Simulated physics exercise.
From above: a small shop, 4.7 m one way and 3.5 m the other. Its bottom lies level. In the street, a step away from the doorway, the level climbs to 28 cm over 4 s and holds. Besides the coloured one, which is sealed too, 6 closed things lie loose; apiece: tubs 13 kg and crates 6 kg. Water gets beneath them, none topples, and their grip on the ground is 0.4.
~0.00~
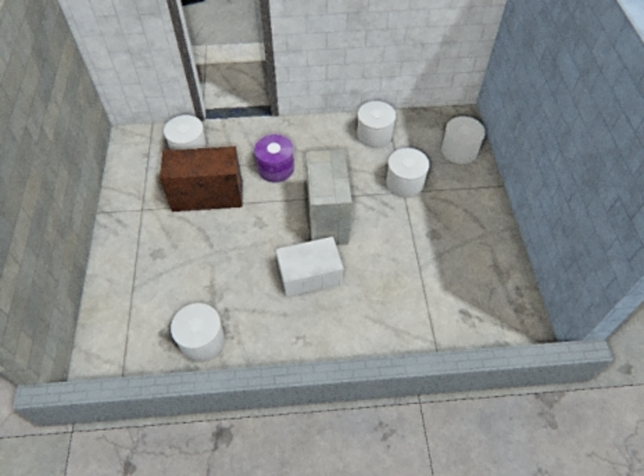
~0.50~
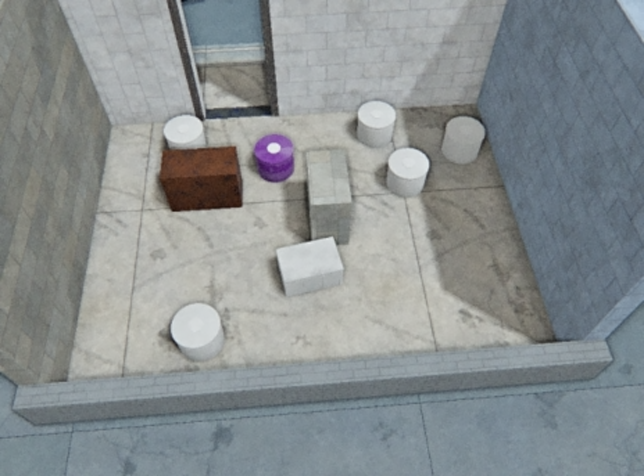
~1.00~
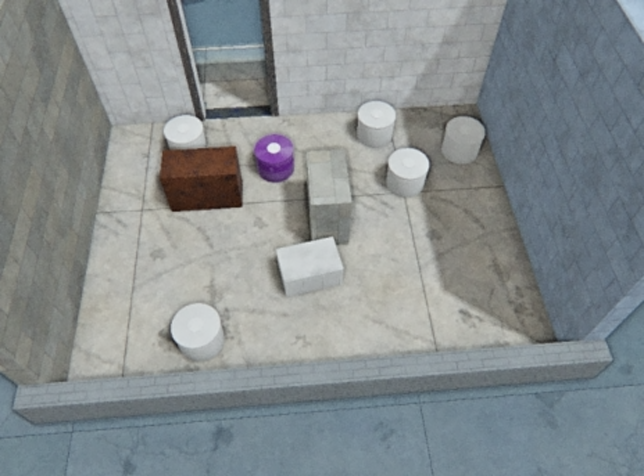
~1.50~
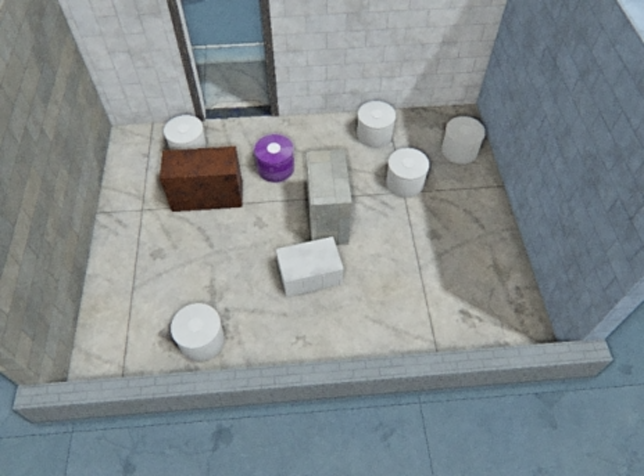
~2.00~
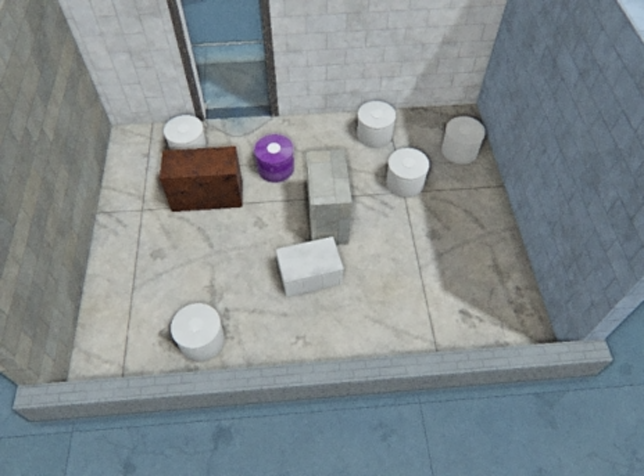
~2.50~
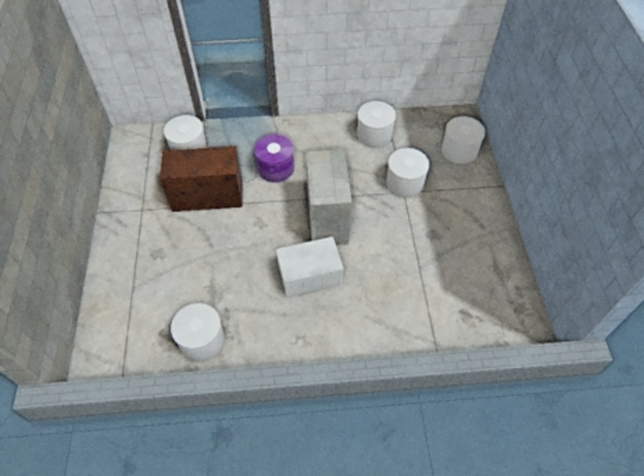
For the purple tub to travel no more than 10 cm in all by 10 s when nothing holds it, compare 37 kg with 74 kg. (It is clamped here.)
For it, only the larger load is enough.
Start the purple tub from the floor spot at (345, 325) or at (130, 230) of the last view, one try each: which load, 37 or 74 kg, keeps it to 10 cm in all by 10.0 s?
In that order: Either load holds; either load holds.
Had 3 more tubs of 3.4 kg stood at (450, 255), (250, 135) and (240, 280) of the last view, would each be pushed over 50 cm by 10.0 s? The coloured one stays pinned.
In that order: Short of it, past it, over.
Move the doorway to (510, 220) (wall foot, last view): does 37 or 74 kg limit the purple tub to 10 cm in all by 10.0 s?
Then the lower weight is enough.
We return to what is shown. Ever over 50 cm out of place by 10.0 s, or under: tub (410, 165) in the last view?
It is less.
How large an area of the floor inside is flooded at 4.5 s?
Roughly 5.5 m2.
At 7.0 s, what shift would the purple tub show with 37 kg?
About 30 cm.
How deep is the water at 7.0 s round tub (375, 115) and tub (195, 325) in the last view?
Roughly 6 and 5 cm.
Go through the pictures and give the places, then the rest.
In the first picture, the purple tub at (274, 148) rests on the ground; water covers 0.0 m2; 0 of 7 have shifted.
In the second picture, the purple tub at (274, 148), on the bottom; water covers 0.0 m2; 0 of 7 have shifted.
In the third picture, the purple tub at (274, 148), on the bottom; 0.0 m2 under water; 0 of 7 have shifted.
In the fourth picture, the purple tub at (274, 148), on the bottom; water covers 0.0 m2; 0 of 7 have shifted.
In the fifth picture, the purple tub at (274, 148) rests on the ground; 0.1 m2 under water; 0 of 7 have shifted.
In the sixth picture, the purple tub at (274, 148), on the bottom; 0.8 m2 under water; 0 of 7 have shifted.
After 3.5 s the purple tub would be 0 cm from its start with 37 kg and 0 cm from its start with 74 kg; 7 cm of water round it then.
After 4.5 s the purple tub would be 4 cm from its start with 37 kg and 0 cm from its start with 74 kg; 10 cm of water round it then.
After 7.0 s the purple tub would be 28 cm from its start with 37 kg and 0 cm from its start with 74 kg; 12 cm of water round it then.
After 10.0 s the purple tub would be 35 cm from its start with 37 kg and 0 cm from its start with 74 kg; 12 cm of water round it then.
